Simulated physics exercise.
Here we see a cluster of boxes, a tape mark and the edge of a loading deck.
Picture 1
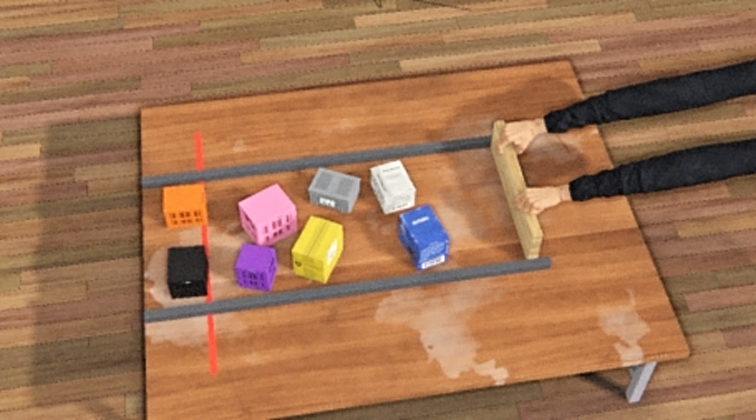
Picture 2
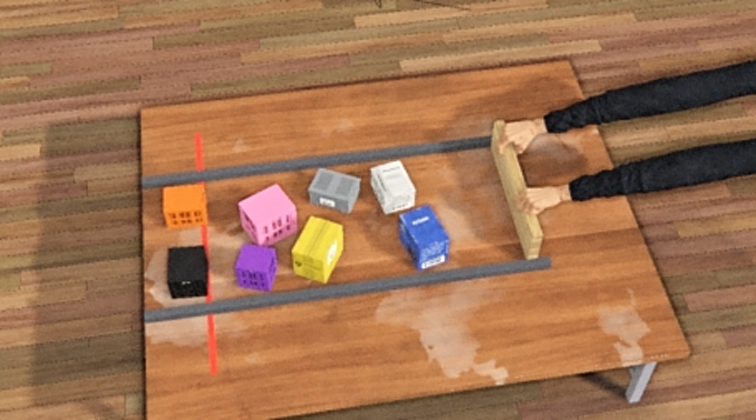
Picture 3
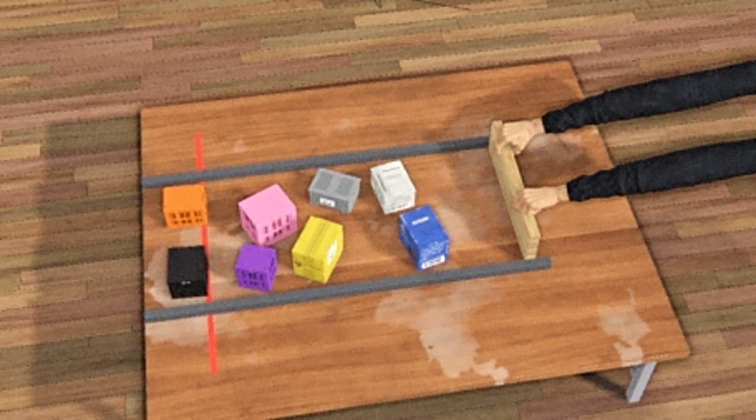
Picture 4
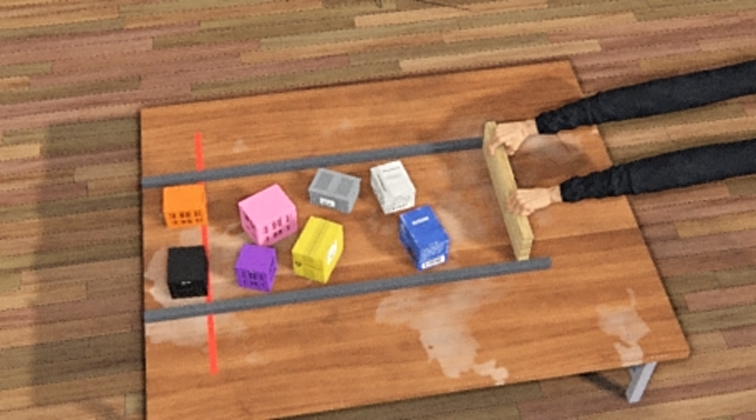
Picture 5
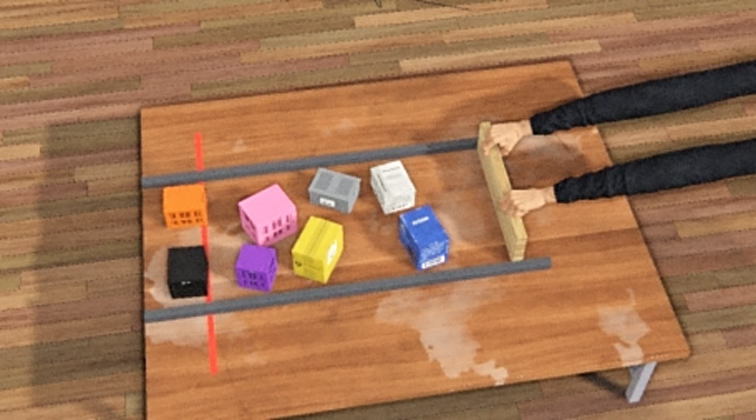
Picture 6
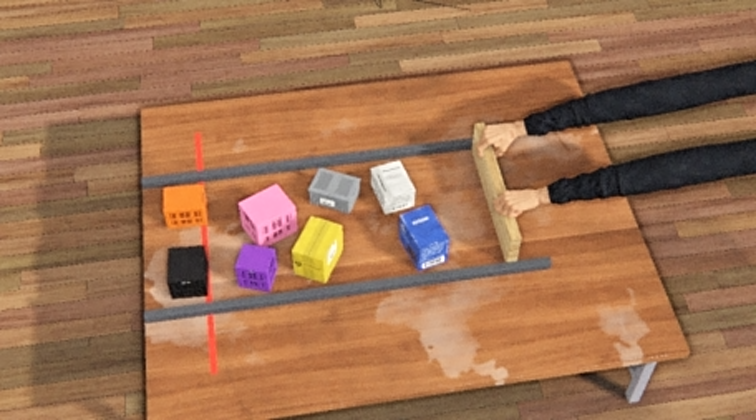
On a wooden loading deck, two hands slid a plank slightly left between two grey rails, while the colourful crates and boxes ahead of it, some near a red tape mark, stayed still.
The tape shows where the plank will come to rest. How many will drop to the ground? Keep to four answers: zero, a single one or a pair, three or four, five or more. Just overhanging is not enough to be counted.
Three or four tumble down.
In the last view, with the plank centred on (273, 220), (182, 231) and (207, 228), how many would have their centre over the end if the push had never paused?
The counts: 0, 6 and 3.
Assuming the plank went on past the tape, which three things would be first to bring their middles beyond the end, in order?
Order noted: Black crate, purple crate, orange crate.
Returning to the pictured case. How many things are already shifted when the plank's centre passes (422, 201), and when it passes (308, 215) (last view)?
First 1, then 6.
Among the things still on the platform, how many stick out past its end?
3.
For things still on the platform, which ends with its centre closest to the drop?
The grey tote ends up foremost.
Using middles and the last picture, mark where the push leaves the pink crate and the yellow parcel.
The pink crate settles near (158, 240); as for the yellow parcel, near (155, 284).
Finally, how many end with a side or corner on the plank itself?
At rest, 2 are in contact.
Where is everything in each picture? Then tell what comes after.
In the first picture, black crate (188, 272); orange crate (185, 206); purple crate (257, 268); plank (515, 189); tape (205, 242).
In the second picture, orange crate (185, 206); plank (515, 189).
In the third picture, purple crate (257, 268); yellow parcel (318, 250).
In the fourth picture, black crate (188, 272); white box (393, 187).
In the fifth picture, orange crate (185, 206); pink crate (268, 217).
In the sixth picture, black crate (188, 272); orange crate (185, 206); purple crate (257, 268); plank (495, 192); tape (205, 242).
Soon after, none off yet; black crate at rest near (188, 272); orange crate at rest near (185, 206); purple crate at rest near (257, 268).
By the end, the number that fall off is three or four; fallen, purple crate, orange crate and black crate.
